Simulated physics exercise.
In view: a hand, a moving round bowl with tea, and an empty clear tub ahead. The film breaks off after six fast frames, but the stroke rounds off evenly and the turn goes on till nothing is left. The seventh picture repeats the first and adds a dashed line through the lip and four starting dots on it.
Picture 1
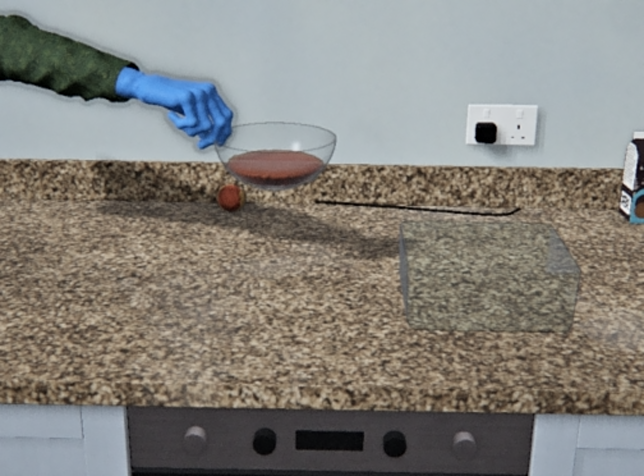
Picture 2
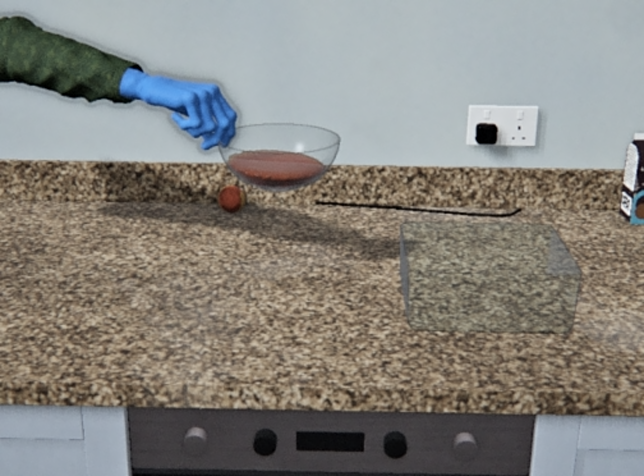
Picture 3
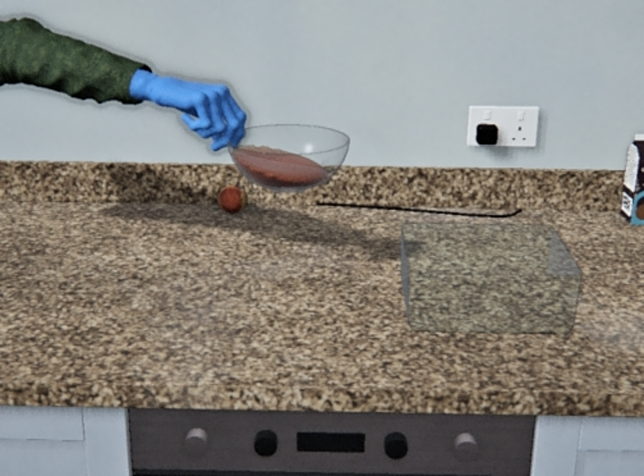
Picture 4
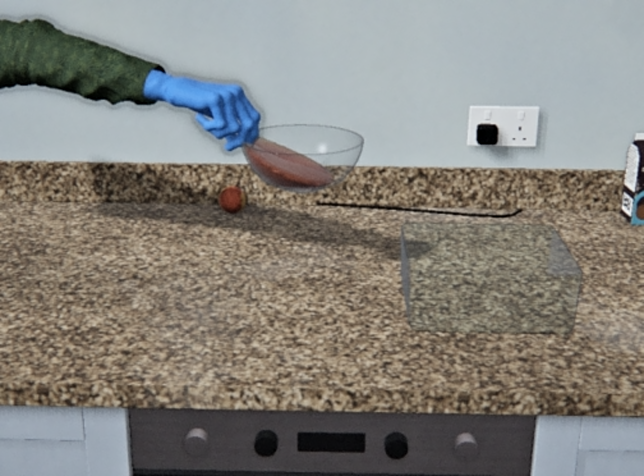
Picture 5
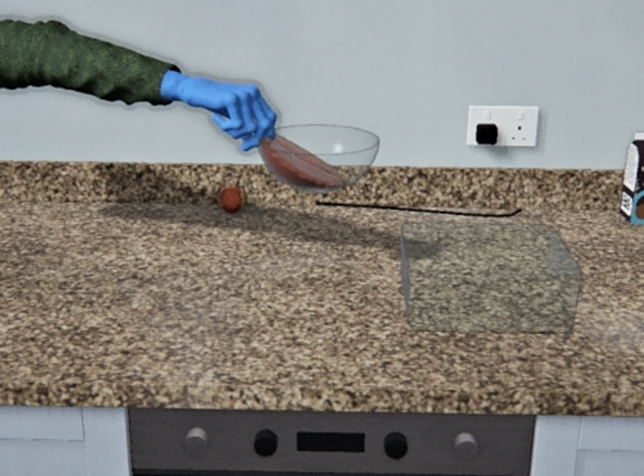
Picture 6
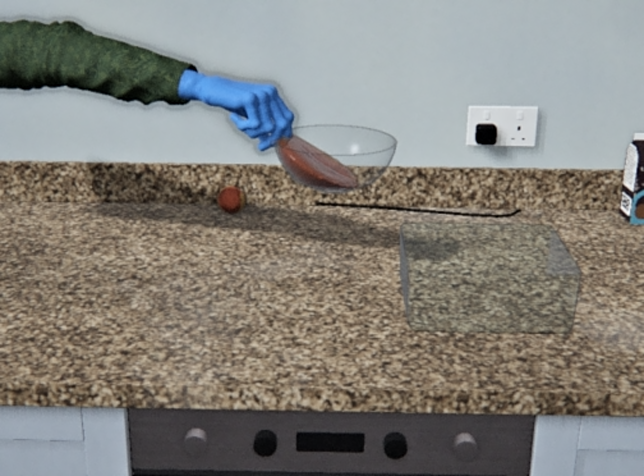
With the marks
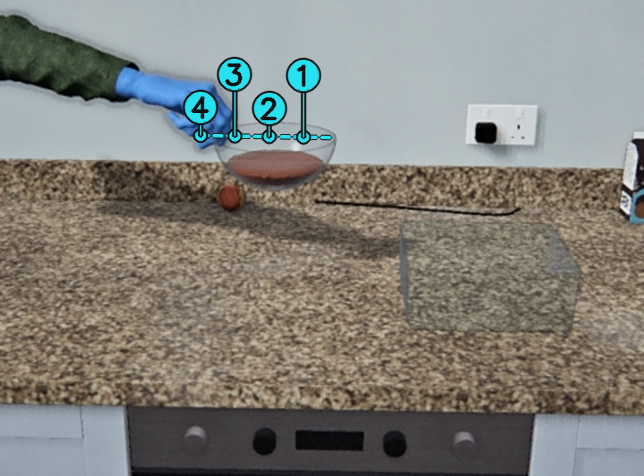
Blue-gloved hand carrying a clear round bowl of tea rightward above a speckled counter, the tea sloshing up and over its left rim.
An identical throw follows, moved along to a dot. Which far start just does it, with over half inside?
2.
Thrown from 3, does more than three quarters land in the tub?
No, it does not.
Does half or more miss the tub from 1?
No.
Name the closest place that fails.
The answer is 3.
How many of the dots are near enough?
Two of them.
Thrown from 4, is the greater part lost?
Yes, that goes wrong.
On the marked copy, 1 at (303, 137); 2 at (269, 136); 3 at (234, 136); 4 at (200, 135).
For place 1, about 83 % lands in the tub, 13 % falls short and 4 % goes beside or beyond.
For place 2, about 62 % lands in the tub, 32 % falls short and 6 % goes beside or beyond.
For place 3, about 37 % lands in the tub, 60 % falls short and 3 % goes beside or beyond.
For place 4, about 17 % lands in the tub, 81 % falls short.
